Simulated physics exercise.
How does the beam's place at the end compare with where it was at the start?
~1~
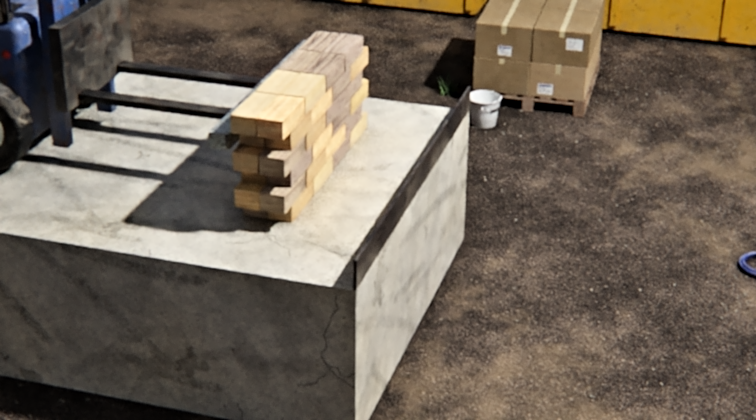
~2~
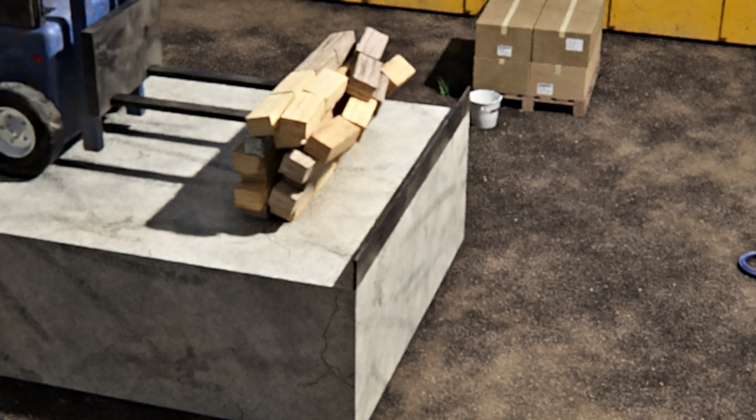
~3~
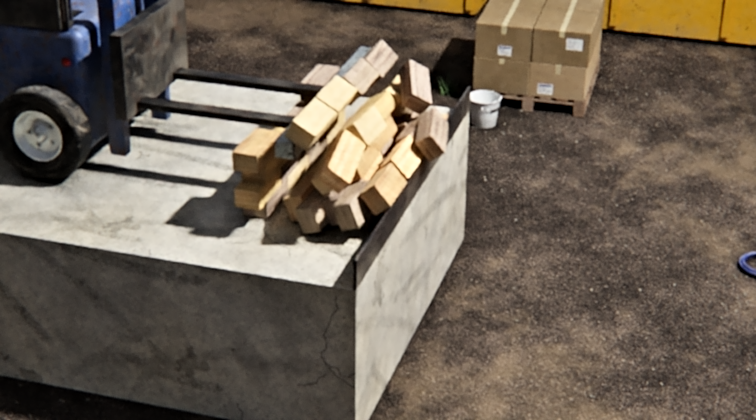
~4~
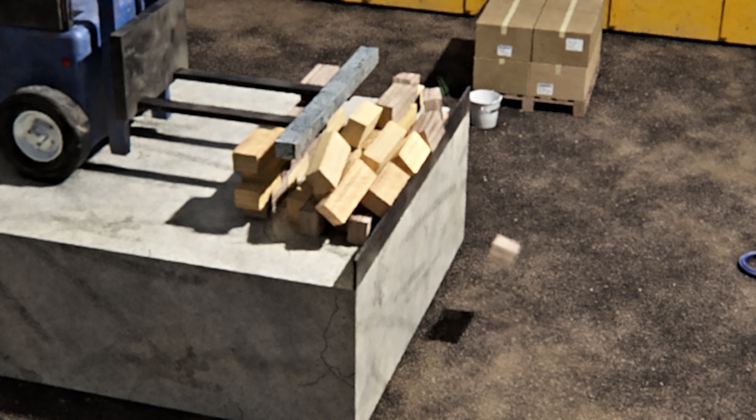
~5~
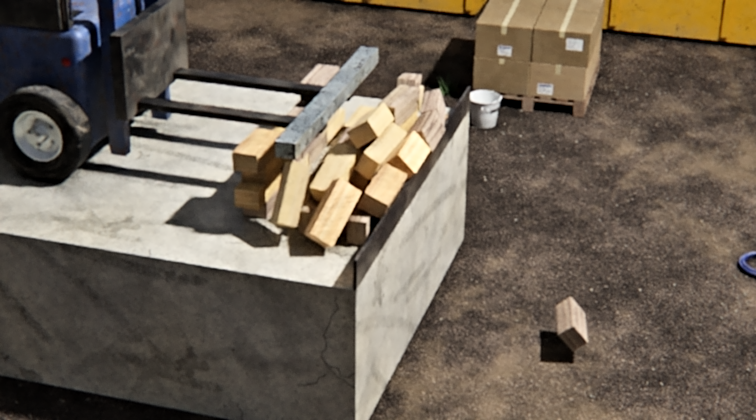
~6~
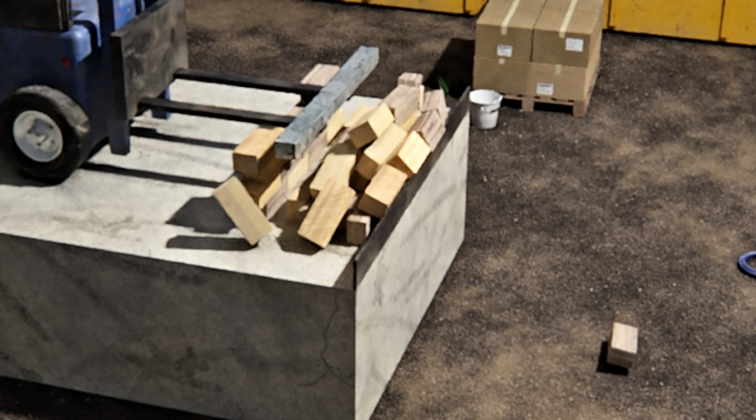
The beam ended farther to the right and closer to the low board at the deck's edge, having started out behind the upright stack.
A blue forklift pushed a grey beam rightward into a stack of wooden blocks on a raised deck, toppling it against the low board at the edge, then stopped; one block dropped to the ground while the rest stayed heaped on top.
